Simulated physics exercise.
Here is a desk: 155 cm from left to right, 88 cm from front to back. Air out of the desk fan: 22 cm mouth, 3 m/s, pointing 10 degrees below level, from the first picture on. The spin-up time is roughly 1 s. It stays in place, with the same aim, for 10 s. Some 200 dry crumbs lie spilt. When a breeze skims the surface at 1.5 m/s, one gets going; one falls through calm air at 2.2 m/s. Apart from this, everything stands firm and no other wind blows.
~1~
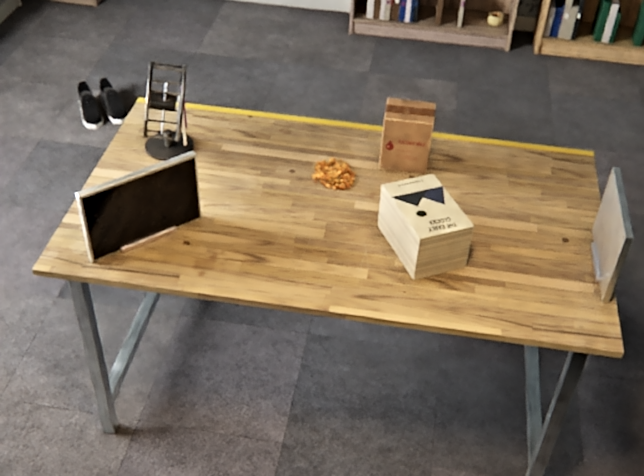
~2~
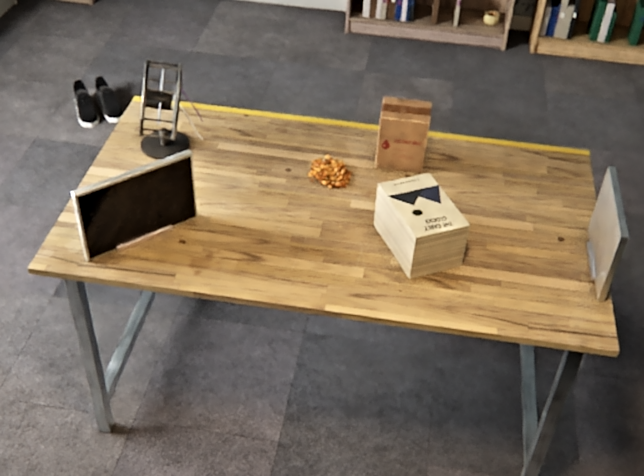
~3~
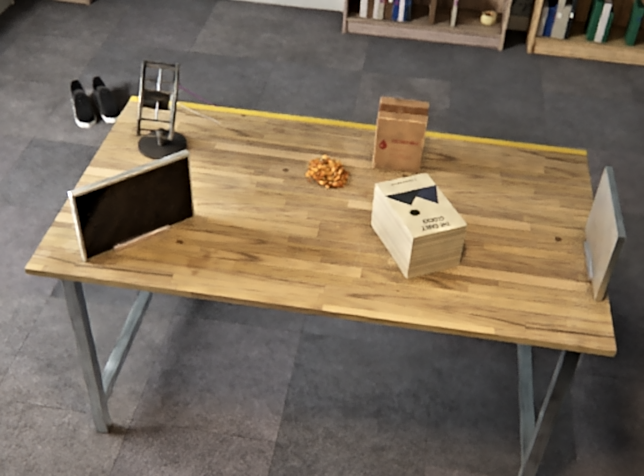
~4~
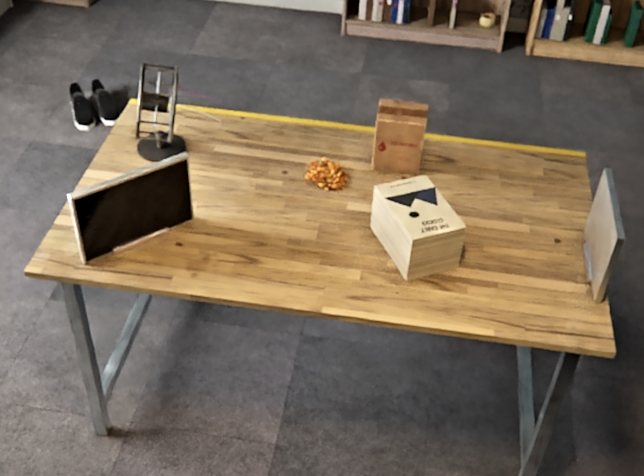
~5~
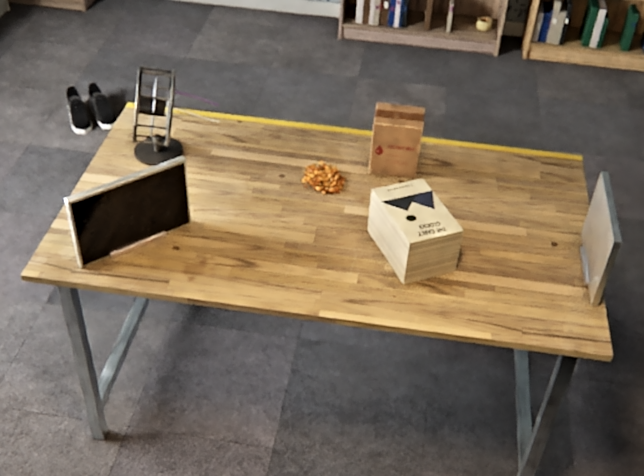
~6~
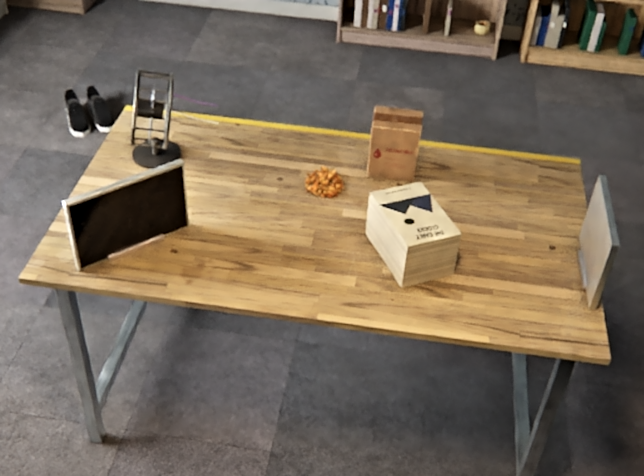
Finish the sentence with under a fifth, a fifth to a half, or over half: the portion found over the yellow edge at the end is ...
The portion found there is under a fifth.
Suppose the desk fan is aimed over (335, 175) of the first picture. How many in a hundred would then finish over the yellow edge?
Result: Approx. 1 percent.
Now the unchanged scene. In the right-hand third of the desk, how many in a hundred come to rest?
40 %.
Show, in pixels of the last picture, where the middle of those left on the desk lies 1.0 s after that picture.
Near (405, 220).
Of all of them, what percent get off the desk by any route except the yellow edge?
3 %.
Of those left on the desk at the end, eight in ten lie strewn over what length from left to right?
About 50 cm.
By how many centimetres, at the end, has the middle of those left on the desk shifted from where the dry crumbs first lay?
The middle ends up about 30 cm from the start.
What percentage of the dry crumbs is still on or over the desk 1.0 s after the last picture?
That works out to roughly 100 % remaining.
Then, 1.0 s after the last picture, 0 % are over the yellow edge; the middle of those still in play is near (405, 220); 30 % have settled or left.
Then, 2.2 s after the last picture, 0 % are over the yellow edge; the middle of those still in play is near (406, 223); 43 % have settled or left.
Then, 4.6 s after the last picture, 0 % are over the yellow edge; the middle of those still in play is near (406, 223); 47 % have settled or left.
Then, 9.1 s after the last picture, at the end, 0 % are over the yellow edge; the middle of those still in play is near (407, 222).
